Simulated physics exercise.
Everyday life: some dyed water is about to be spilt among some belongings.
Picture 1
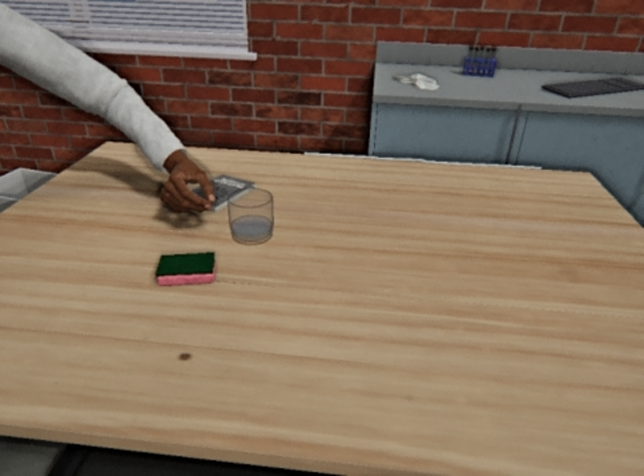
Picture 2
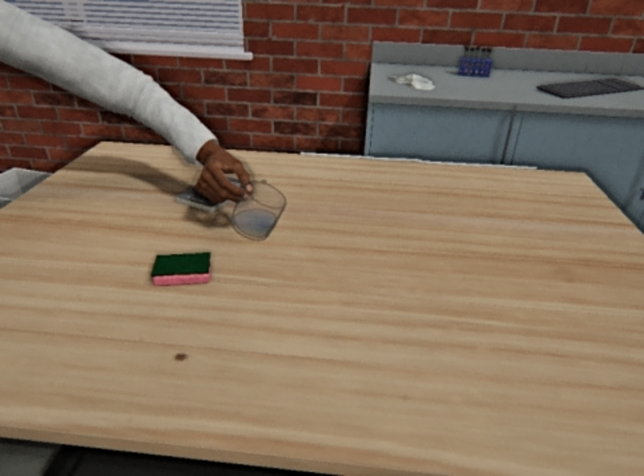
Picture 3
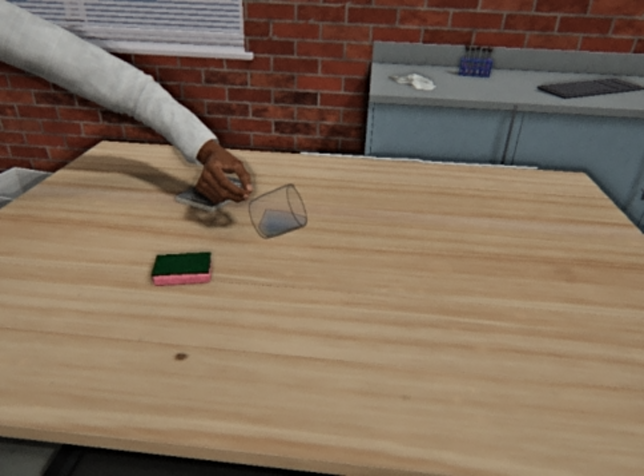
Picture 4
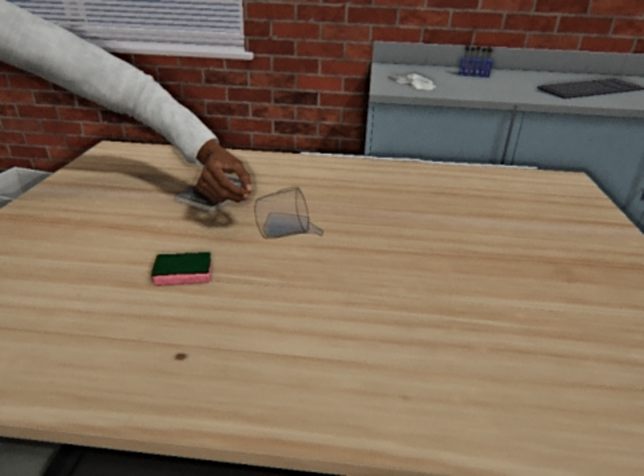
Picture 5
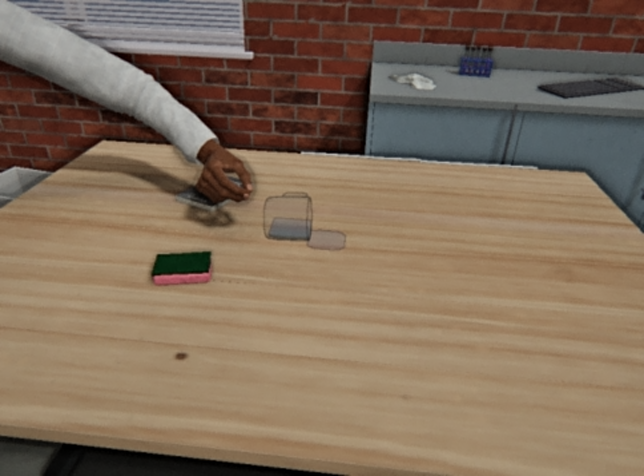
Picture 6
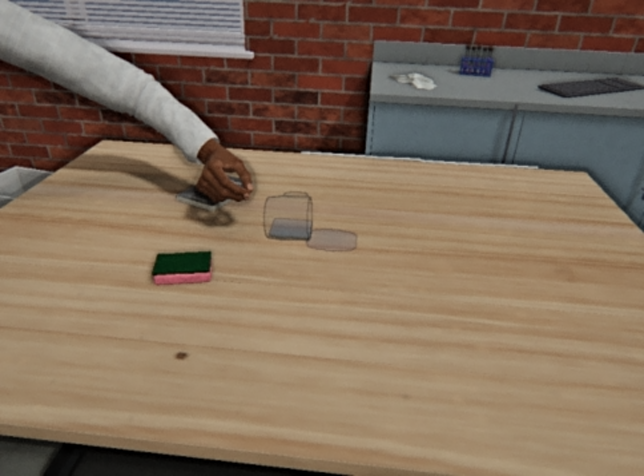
In the video, a hand on a wooden table nudges a clear glass of liquid near a green and pink sponge, and the glass tips over to the right onto its side, with a small puddle spreading beside it.
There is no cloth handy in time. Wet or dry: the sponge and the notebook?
The sponge is going to be dry afterwards. The notebook is going to be dry afterwards.
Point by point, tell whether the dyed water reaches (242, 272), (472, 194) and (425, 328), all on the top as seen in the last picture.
Looks like the first is safe, the second safe and the third safe.
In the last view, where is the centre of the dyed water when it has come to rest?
About (422, 246).
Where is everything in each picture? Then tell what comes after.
In the first picture, it stands upright; mug (251, 215) about a quarter full; sponge (186, 262); notebook (219, 190).
In the second picture, it is being nudged; mug (258, 210) tipped 25°.
In the third picture, it is falling; mug (280, 212) tipped 65°; notebook (215, 189).
In the fourth picture, it is falling; mug (284, 214) tipped 75°; sponge (182, 262).
In the fifth picture, it is down; mug (290, 219) tipped 85°; a puddle starts at (327, 240).
In the sixth picture, it is down; mug (290, 218) tipped 85°; a puddle starts at (331, 240); sponge (183, 261); notebook (216, 188).
Next, the puddle covers about as much as a plate; the sponge is clear of it; the notebook is clear of it.
Finally, the puddle covers about as much as a plate; the sponge is clear of it; the notebook is clear of it.
